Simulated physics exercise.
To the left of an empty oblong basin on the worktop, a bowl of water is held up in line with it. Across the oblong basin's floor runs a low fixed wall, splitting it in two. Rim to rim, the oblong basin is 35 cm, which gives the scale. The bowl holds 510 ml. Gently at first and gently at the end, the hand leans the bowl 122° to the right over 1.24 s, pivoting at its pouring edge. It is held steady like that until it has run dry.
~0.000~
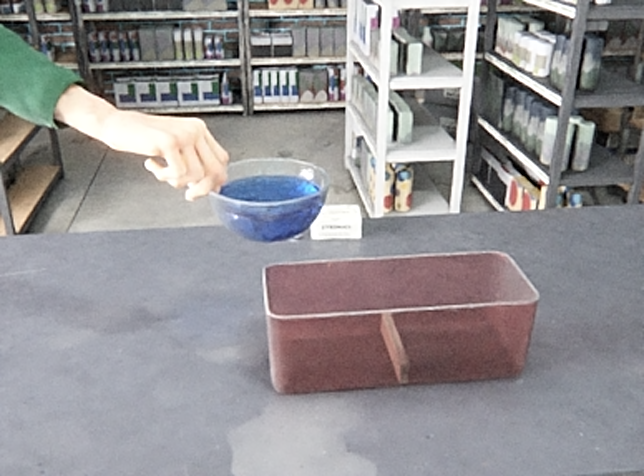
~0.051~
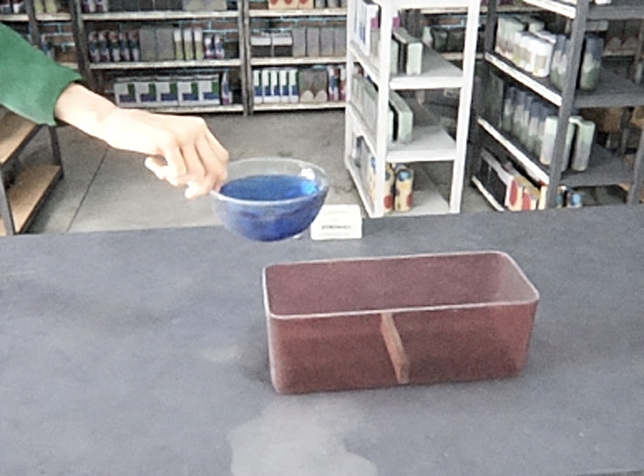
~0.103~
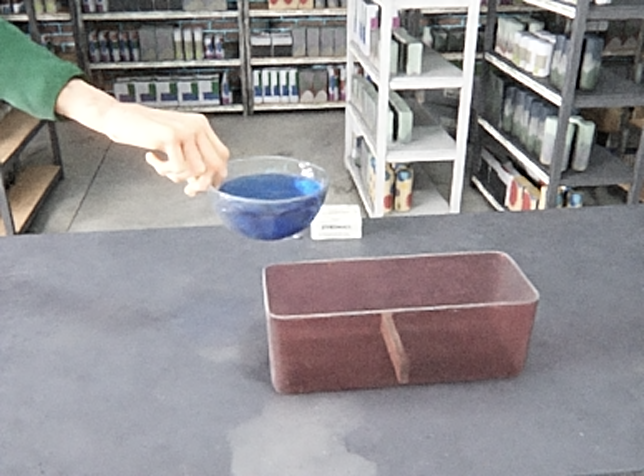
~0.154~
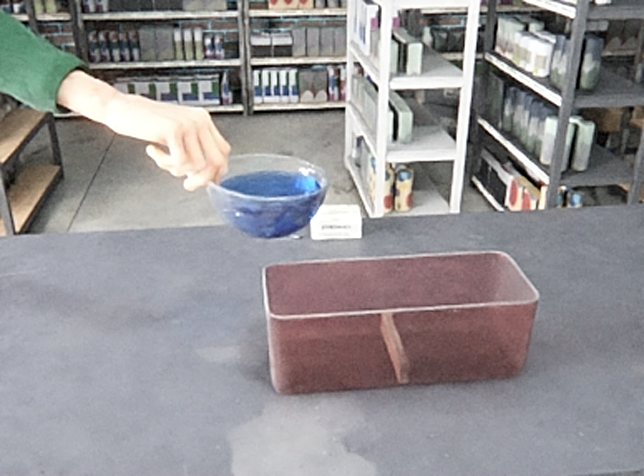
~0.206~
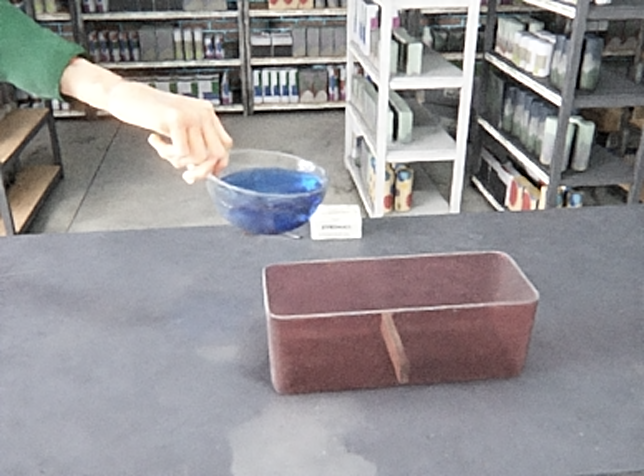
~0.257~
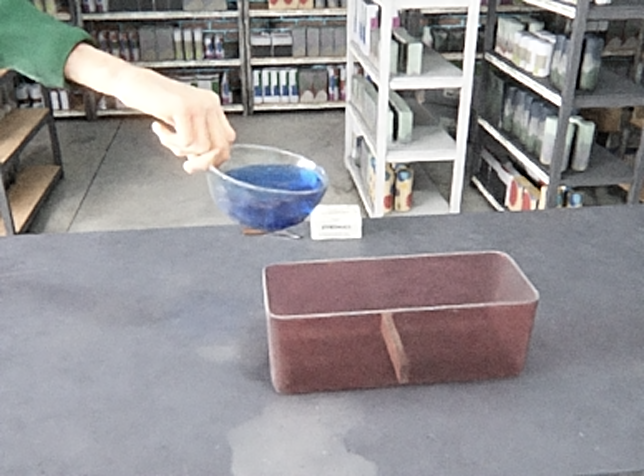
In a room lined with stocked shelves, a hand in a green sleeve holds a clear bowl of blue liquid above a dark worktop, left of an empty reddish oblong basin with a divider. The bowl stays nearly level at first, then the hand rises slightly and leans it gently to the right.
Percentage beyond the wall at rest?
80 per cent.
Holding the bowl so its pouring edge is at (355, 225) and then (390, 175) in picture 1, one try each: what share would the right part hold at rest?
I'd expect close to 90 per cent and then close to 90 per cent.
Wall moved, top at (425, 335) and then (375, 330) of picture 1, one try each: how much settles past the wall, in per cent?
Around 25 and 90 percent, in that order.
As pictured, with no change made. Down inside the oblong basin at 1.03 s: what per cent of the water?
Close to 92 in a hundred.
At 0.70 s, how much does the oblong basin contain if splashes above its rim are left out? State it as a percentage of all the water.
Roughly 12 percent.
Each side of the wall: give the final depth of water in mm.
Depths: Left near 4 mm, right near 20 mm.
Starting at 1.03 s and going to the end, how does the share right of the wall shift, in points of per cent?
It rises by about 4.
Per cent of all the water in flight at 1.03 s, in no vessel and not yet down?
7 per cent, roughly.
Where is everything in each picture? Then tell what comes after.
In the first frame, it leans 0°; its right rim is at (328, 178); the water meets the walls at (212, 195) and (323, 190); the oblong basin's rim runs from (266, 291) to (523, 275); the wall's top is at (395, 337).
In the second frame, it leans 1°; its right rim is at (328, 178); the water meets the walls at (212, 194) and (323, 190).
In the third frame, it leans 2°; its right rim is at (328, 178); the water meets the walls at (212, 193) and (323, 189).
In the fourth frame, it leans 5°; its right rim is at (328, 178); the water meets the walls at (213, 191) and (323, 186).
In the fifth frame, it leans 8°; its right rim is at (328, 178); the water meets the walls at (213, 187) and (322, 183).
In the sixth frame, it leans 12°; its right rim is at (328, 178); the water meets the walls at (213, 182) and (323, 179).
By 0.70 s the tilt is 74° and 40 per cent is still to pour, 10 is left of the wall and 1 right of it.
By 1.03 s the tilt is 113° and 0 per cent is still to pour, 17 is left of the wall and 76 right of it.
By 1.37 s the tilt is 122° and 0 per cent is still to pour, 18 is left of the wall and 81 right of it.
By 1.74 s the tilt is 122° and 0 per cent is still to pour, 19 is left of the wall and 80 right of it.
At rest 19 per cent lies left of the wall, 80 right of it and 1 outside.
